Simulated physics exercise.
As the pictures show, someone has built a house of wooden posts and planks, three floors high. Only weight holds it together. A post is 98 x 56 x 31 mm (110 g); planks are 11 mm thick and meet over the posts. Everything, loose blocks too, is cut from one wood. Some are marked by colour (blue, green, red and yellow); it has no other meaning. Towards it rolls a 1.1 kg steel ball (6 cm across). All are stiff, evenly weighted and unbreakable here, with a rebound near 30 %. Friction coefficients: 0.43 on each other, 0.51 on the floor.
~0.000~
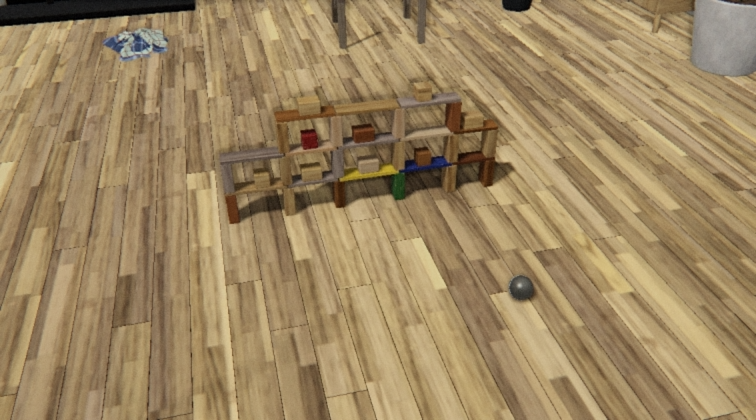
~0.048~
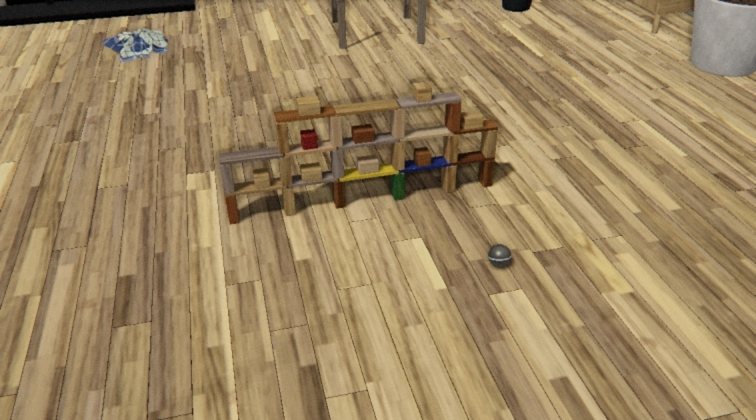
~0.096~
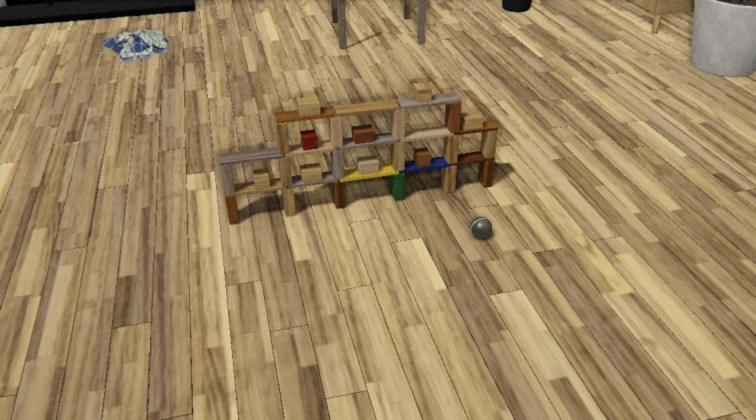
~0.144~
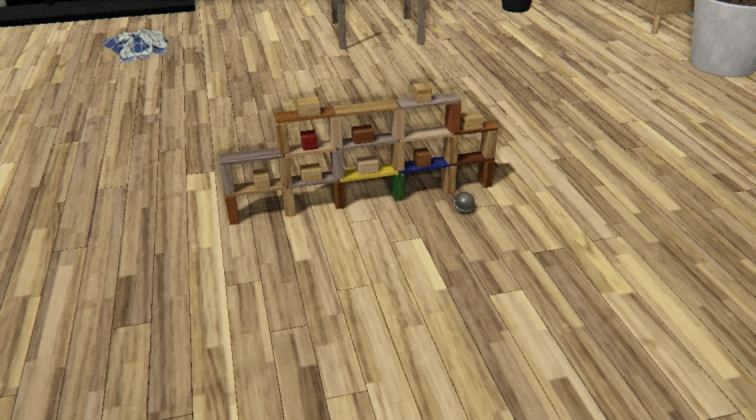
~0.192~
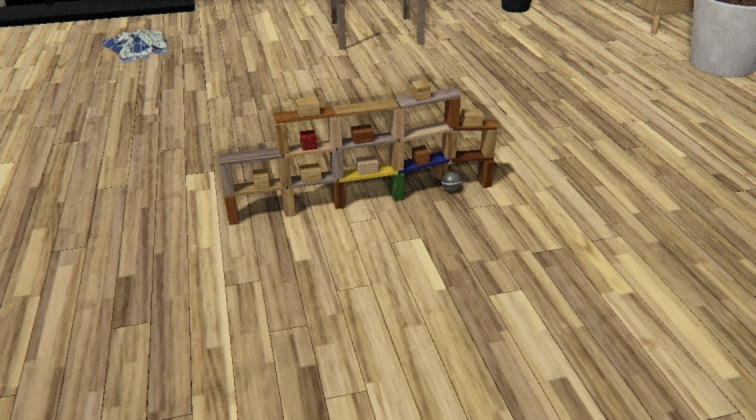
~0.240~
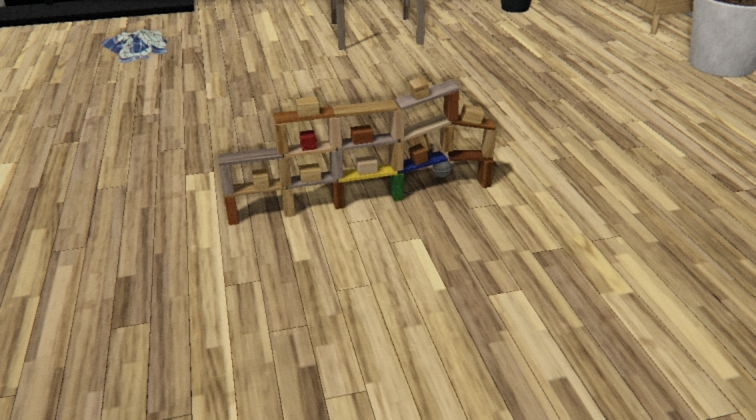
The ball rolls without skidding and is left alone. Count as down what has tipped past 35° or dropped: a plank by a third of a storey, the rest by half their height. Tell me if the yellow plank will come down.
The yellow plank holds its level.
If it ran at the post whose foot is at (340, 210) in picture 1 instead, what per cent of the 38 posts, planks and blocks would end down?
In that case 50 per cent.
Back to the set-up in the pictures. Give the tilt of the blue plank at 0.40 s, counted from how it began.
About 40°.
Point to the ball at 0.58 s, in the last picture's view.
Near (392, 88).
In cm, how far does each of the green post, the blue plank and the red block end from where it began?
Moved: Green 2, blue 10, red 0.
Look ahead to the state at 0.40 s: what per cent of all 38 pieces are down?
At that moment 25 per cent.
After 0.40 s, ball still moving; 9 of the 38 pieces down; yellow plank unmoved; blue plank 38° from how it stood, 46 mm lower.
After 0.58 s, ball still moving; 11 of the 38 pieces down; yellow plank unmoved; blue plank 23° from how it stood, 7 cm lower.
After 1.62 s, ball still moving; 17 of the 38 pieces down; yellow plank unmoved.
In the end (2.8 s), ball rolling away; 18 of the 38 pieces down; yellow plank unmoved; blue plank 10 cm lower; red block unmoved. From the last view, middles, yellow plank near (367, 173), blue plank near (420, 187).
